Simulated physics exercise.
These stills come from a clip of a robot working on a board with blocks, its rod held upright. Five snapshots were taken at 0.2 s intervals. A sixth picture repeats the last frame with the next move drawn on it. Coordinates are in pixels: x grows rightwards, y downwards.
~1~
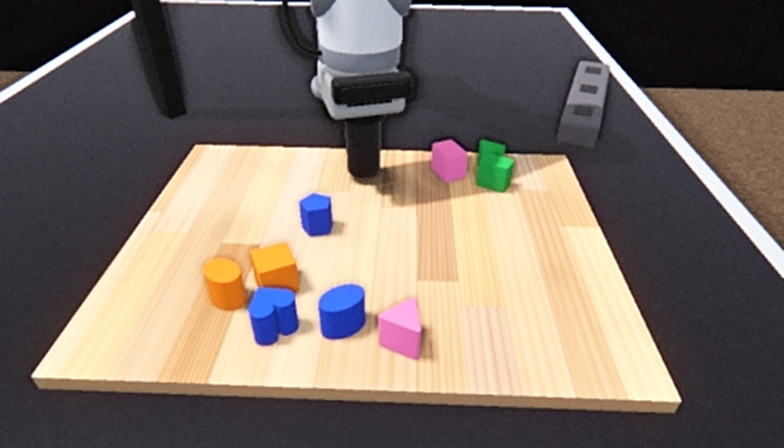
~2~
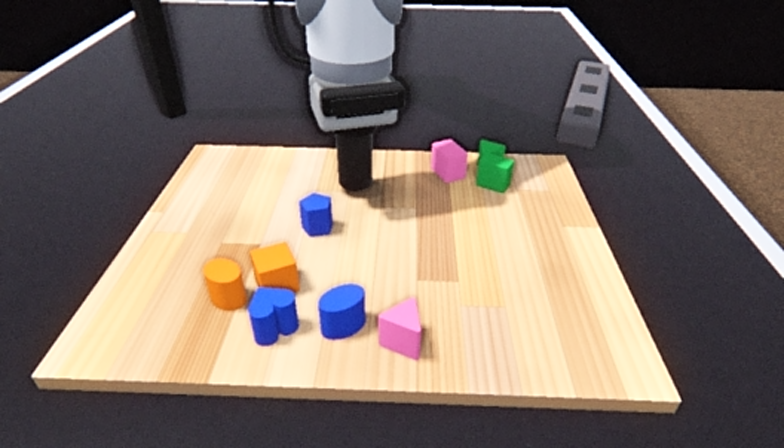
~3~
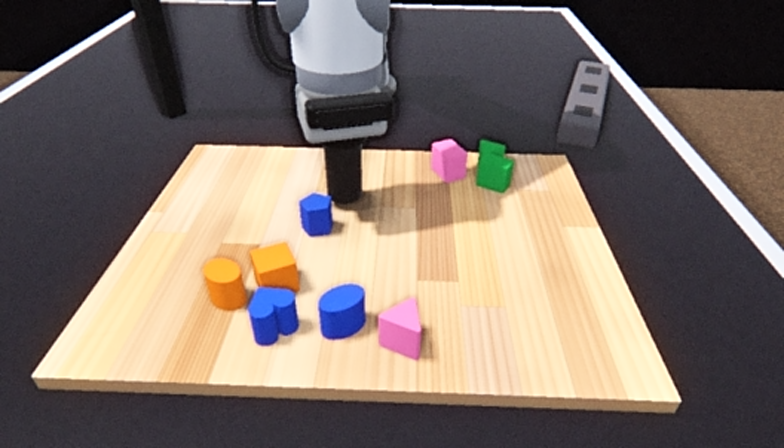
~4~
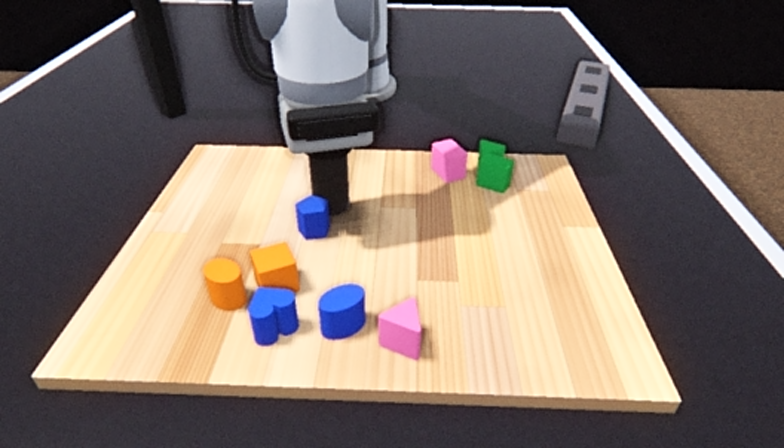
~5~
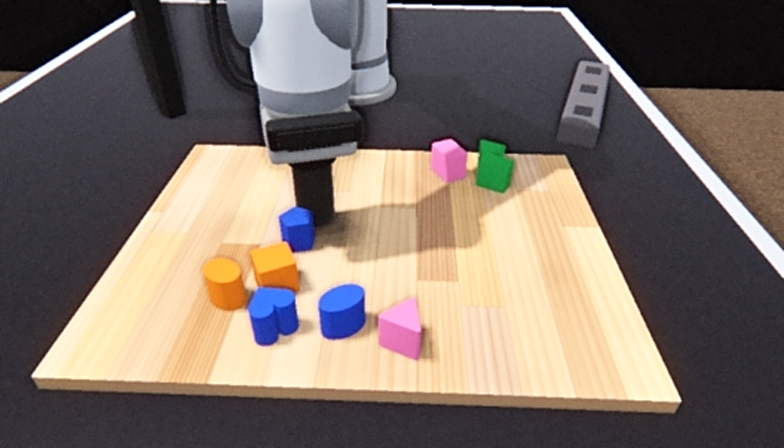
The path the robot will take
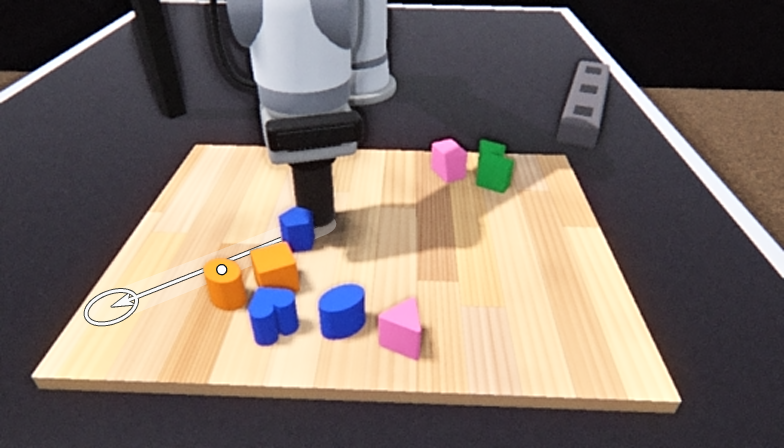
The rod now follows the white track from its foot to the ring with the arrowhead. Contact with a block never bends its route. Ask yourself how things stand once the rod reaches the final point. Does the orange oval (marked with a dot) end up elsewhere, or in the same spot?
It is still where it was.
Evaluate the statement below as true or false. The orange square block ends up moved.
This is true.
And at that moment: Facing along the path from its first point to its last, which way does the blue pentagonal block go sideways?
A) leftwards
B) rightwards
A (leftwards)
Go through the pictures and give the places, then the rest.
The first picture shows tip of the rod at (364, 171), middles of tops, orange oval at (222, 270), orange square block at (273, 256), blue pentagonal block at (316, 201).
The second picture shows rod at (356, 183), nothing pushed.
The third picture shows rod at (345, 195), nothing pushed.
The fourth picture shows rod at (332, 207), blue pentagonal block at (312, 204).
The fifth picture shows rod at (316, 218), orange oval at (222, 270), orange square block at (273, 256), blue pentagonal block at (296, 216).
The line goes from (317, 225) directly to (112, 307); the dot is on the orange oval.
One third of the way, rod at (256, 242); orange square block at (272, 263), turned 20° anticlockwise; blue pentagonal block at (255, 243), turned 45° anticlockwise.
Two thirds of the way, rod at (187, 269); orange square block at (272, 265), turned 25° anticlockwise; blue pentagonal block at (251, 247), turned 55° anticlockwise.
At the end, rod at (108, 299); orange oval unmoved; orange square block at (272, 265), turned 25° anticlockwise; blue pentagonal block at (251, 247), turned 55° anticlockwise.
